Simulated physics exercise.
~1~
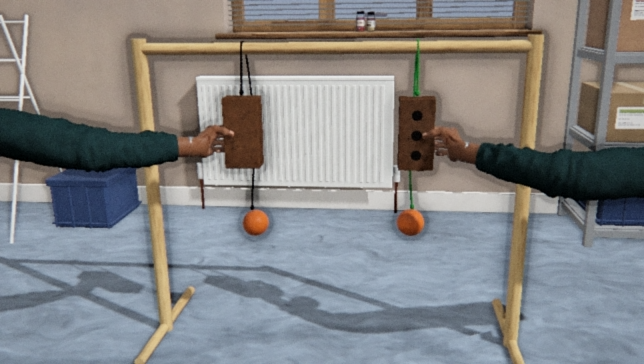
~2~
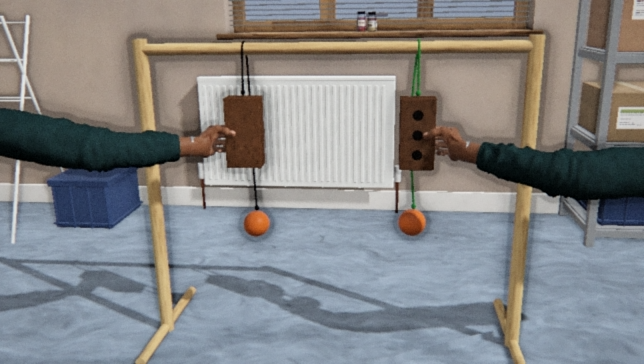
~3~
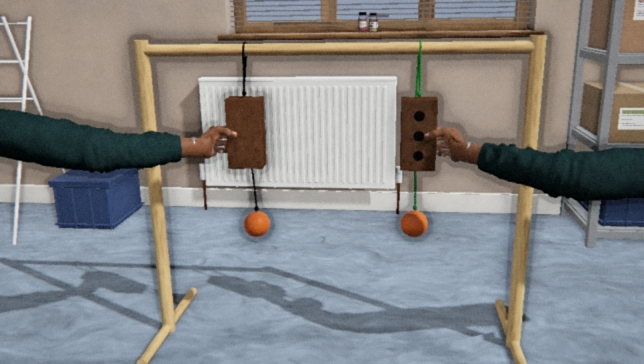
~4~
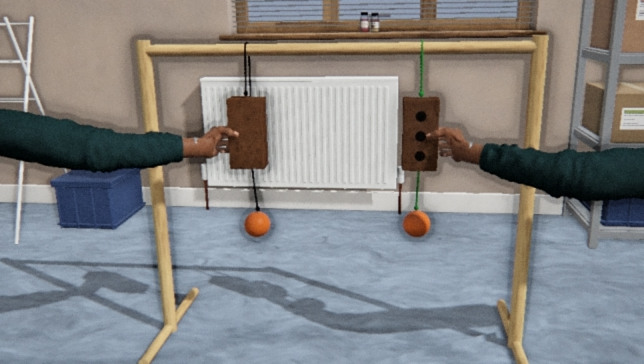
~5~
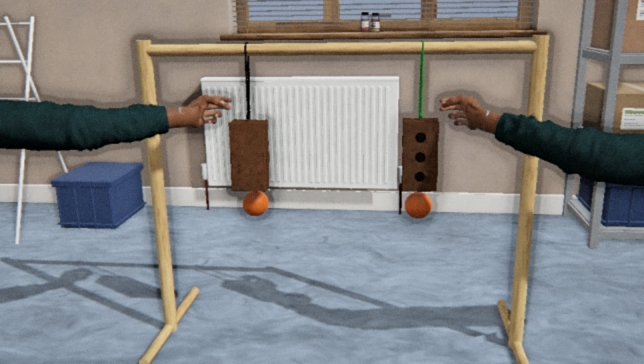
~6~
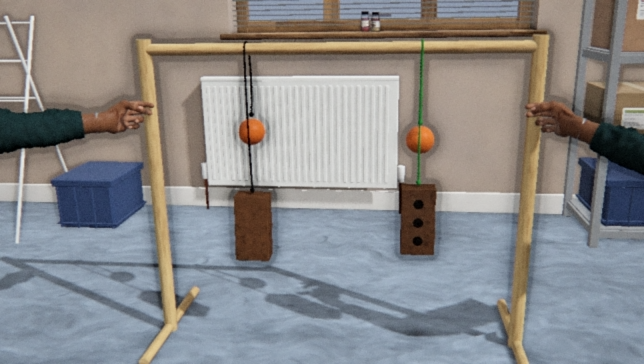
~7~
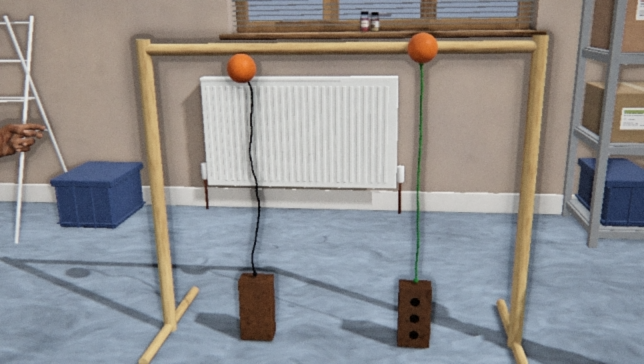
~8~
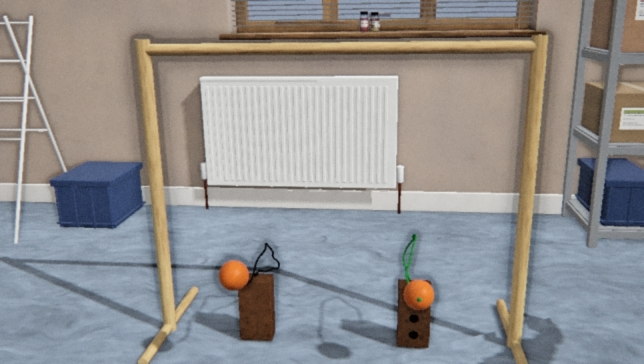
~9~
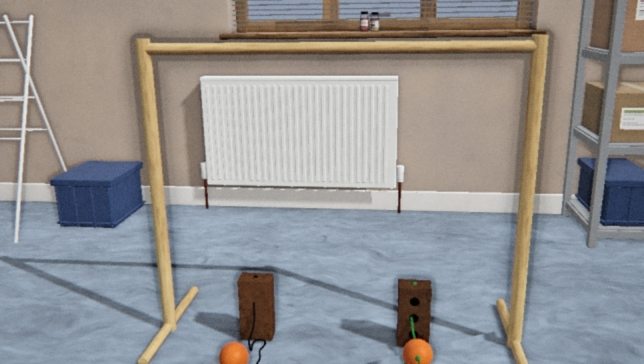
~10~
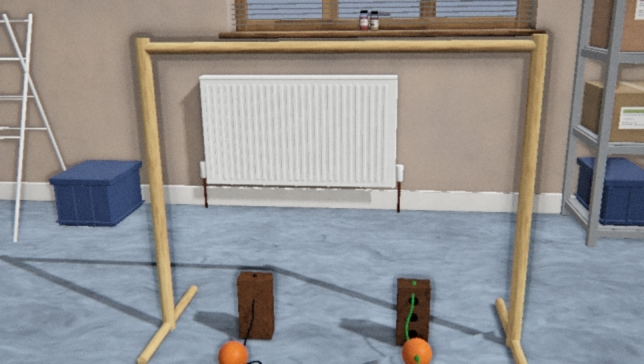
Two hands in dark green sleeves reach in from either side, steadying two reddish-brown bricks that hang from a wooden rail in a room with a blue floor, seen from the front. The left brick hangs on a black cord and the right, with dark holes, on a green one, each cord draped over the rail with an orange dangling below. The hands let go and draw back. Both bricks drop as the oranges rise, and the cords slip off the rail. The bricks land upright, the oranges fall in front of them, and all rest on the floor.
